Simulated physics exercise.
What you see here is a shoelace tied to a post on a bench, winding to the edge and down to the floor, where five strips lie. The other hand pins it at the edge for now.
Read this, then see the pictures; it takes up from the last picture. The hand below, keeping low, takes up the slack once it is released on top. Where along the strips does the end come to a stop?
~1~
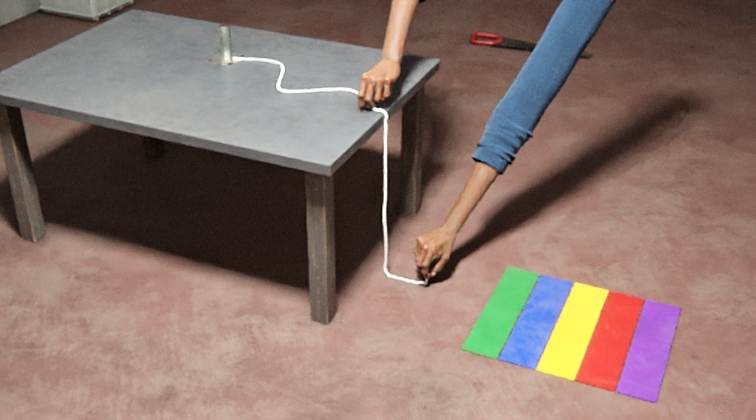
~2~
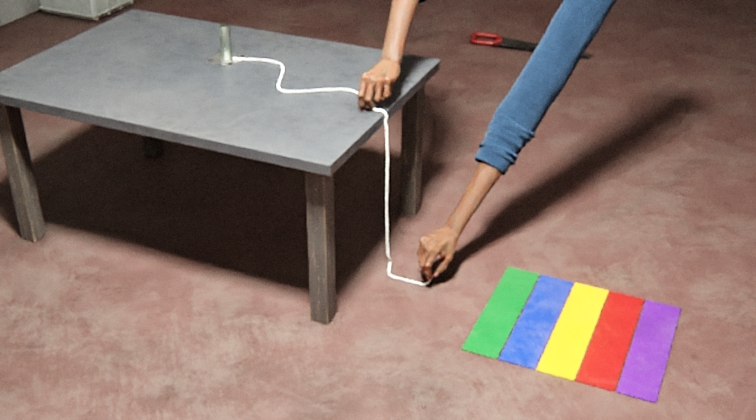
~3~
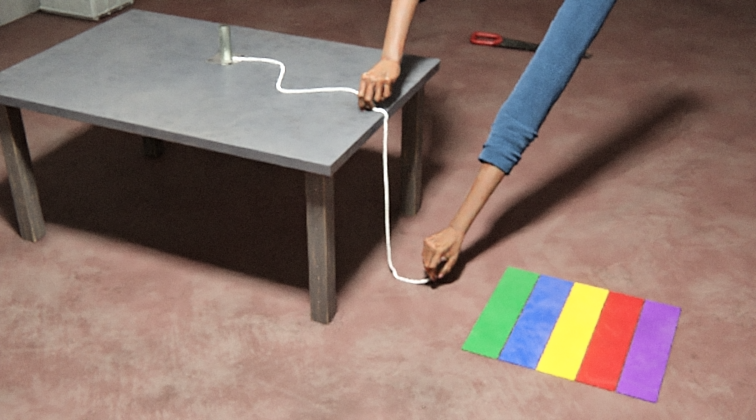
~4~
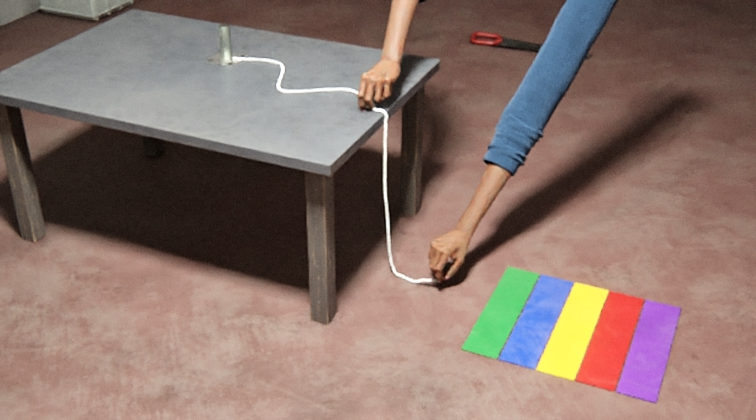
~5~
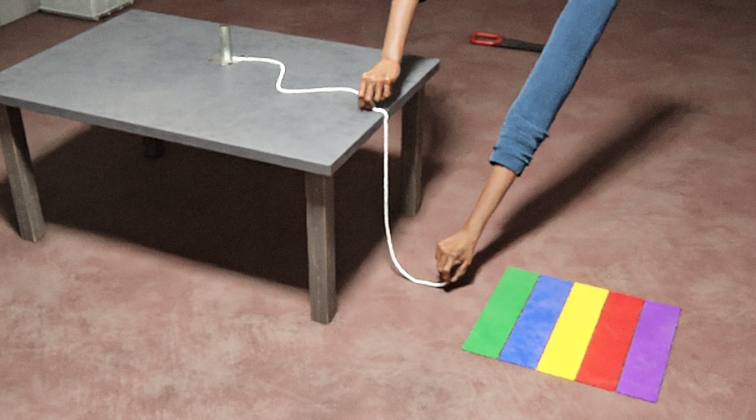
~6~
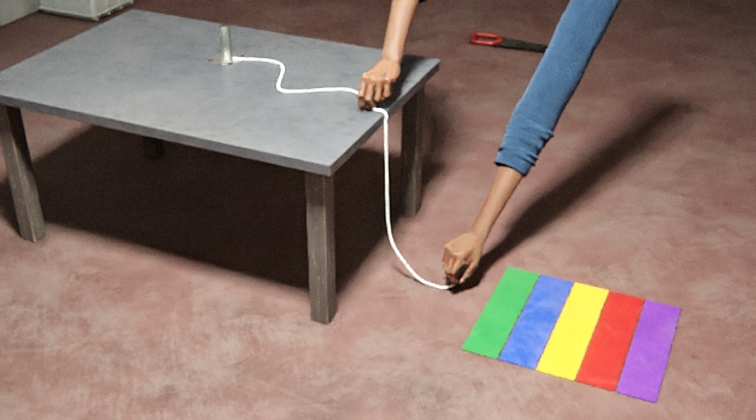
Above the red strip.
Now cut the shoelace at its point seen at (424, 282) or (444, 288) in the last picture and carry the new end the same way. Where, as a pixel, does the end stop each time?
(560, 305) and (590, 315).
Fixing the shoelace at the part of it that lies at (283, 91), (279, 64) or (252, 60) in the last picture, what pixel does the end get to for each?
Pixel places, try by try: (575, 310), (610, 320), (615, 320).
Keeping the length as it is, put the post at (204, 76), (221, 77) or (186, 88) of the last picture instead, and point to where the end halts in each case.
Pixels, try by try: About (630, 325), (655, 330), (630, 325).
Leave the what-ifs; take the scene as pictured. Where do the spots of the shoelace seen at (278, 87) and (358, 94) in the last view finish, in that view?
Roughly at (317, 85), and the other roughly at (391, 112).
Early on, end near (544, 303); over blue.
Midway, end near (590, 315); over yellow.
At the end of the slack, end near (618, 322); over red. It gets as far as the red strip.
